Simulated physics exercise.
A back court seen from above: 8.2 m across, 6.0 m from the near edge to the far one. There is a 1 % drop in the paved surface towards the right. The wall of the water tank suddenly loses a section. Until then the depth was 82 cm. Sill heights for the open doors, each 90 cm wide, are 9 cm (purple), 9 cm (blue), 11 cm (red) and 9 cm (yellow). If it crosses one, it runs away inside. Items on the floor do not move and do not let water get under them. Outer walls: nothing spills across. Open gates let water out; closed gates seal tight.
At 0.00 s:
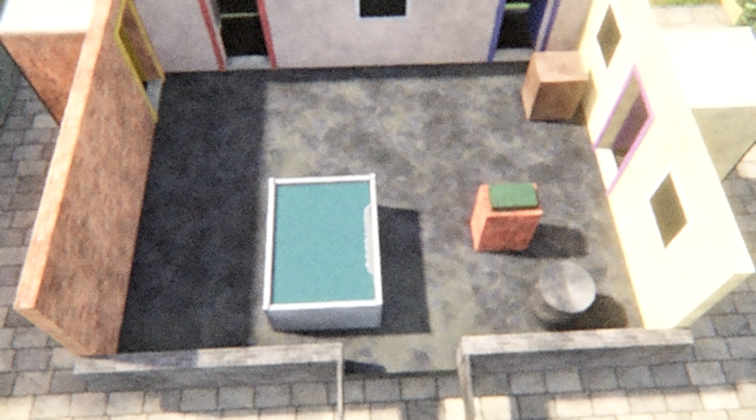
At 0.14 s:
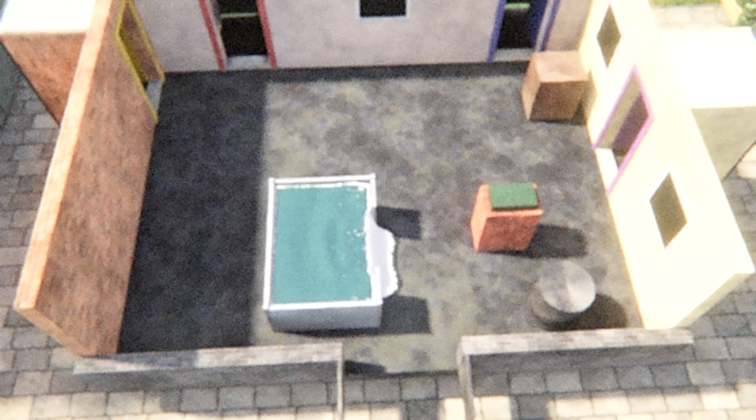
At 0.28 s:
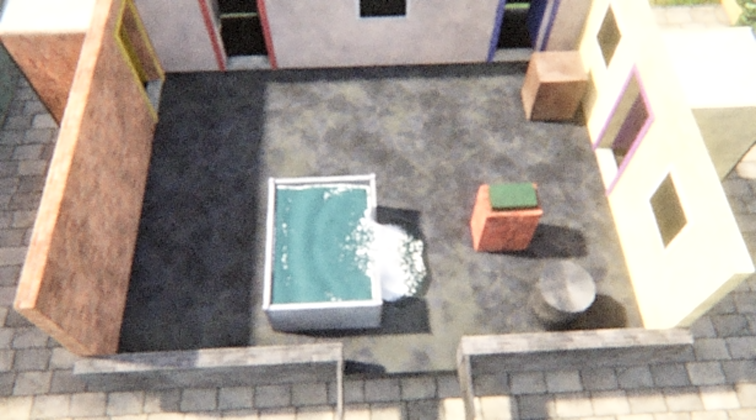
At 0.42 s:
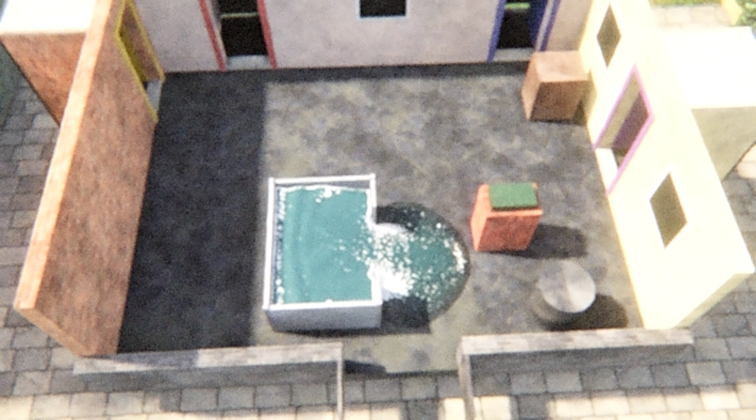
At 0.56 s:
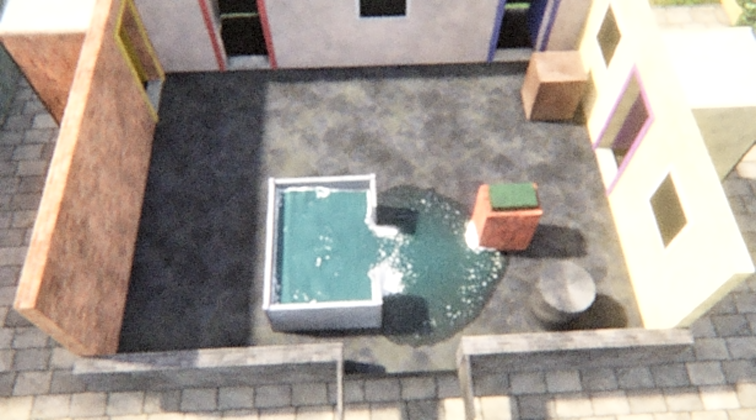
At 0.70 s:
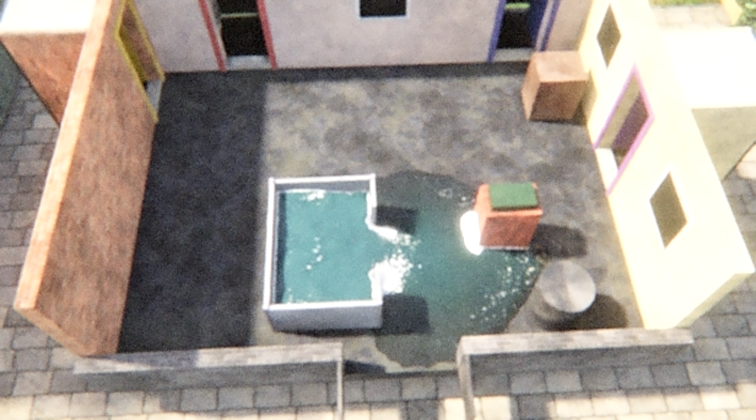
A paved back court is seen from above, enclosed by a reddish wall on the left, a pale yellow wall on the right and low grey walls in front. A white-rimmed tank of teal water stands left of an orange block with a green top, a grey round drum and a brown box. Water bursts through the tank's right side, foams, and spreads rightward around the orange block, while the camera stays still.
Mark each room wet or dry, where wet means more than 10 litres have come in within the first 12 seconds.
Purple door - wet, blue door - wet, red door - dry, yellow door - dry.
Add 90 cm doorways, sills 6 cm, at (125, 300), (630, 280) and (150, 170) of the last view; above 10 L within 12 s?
The first one doesn't reach it, the second one exceeds it, and the third one doesn't reach it.
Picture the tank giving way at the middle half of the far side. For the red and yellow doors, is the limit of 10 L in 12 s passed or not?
Versus the limit - red: Exceeded, yellow: Exceeded.
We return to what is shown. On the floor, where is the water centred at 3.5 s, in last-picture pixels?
Pixel position near (468, 229).
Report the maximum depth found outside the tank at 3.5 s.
Up to near 24 cm.
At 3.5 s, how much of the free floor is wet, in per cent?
Wet share: Near 45 percent.
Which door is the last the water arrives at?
Answer: The yellow door.
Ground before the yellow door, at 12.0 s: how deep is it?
The depth there is near 6.5 cm.
After 1.4 s water covers 25 % of the floor and is deepest (44 cm) near (470, 247); purple door not reached, blue door not reached, red door not reached, yellow door not reached.
After 2.2 s water covers 35 % of the floor and is deepest (36 cm) near (649, 344); purple door 10 cm at the sill, 0 L in, blue door 5 cm at the sill, 0 L in, red door not reached, yellow door not reached.
After 3.5 s water covers 45 % of the floor and is deepest (24 cm) near (568, 61); purple door 12 cm at the sill, 5 L in, blue door 14 cm at the sill, 48 L in, red door not reached, yellow door not reached.
After 7.0 s water covers 60 % of the floor and is deepest (17 cm) near (558, 124); purple door 13 cm at the sill, 46 L in, blue door 11 cm at the sill, 92 L in, red door 2 cm at the sill, 0 L in, yellow door not reached.
After 12.0 s water covers 95 % of the floor and is deepest (10 cm) near (637, 345); purple door 8 cm at the sill, 63 L in, blue door 7 cm at the sill, 96 L in, red door 3 cm at the sill, 0 L in, yellow door 6 cm at the sill, 0 L in.
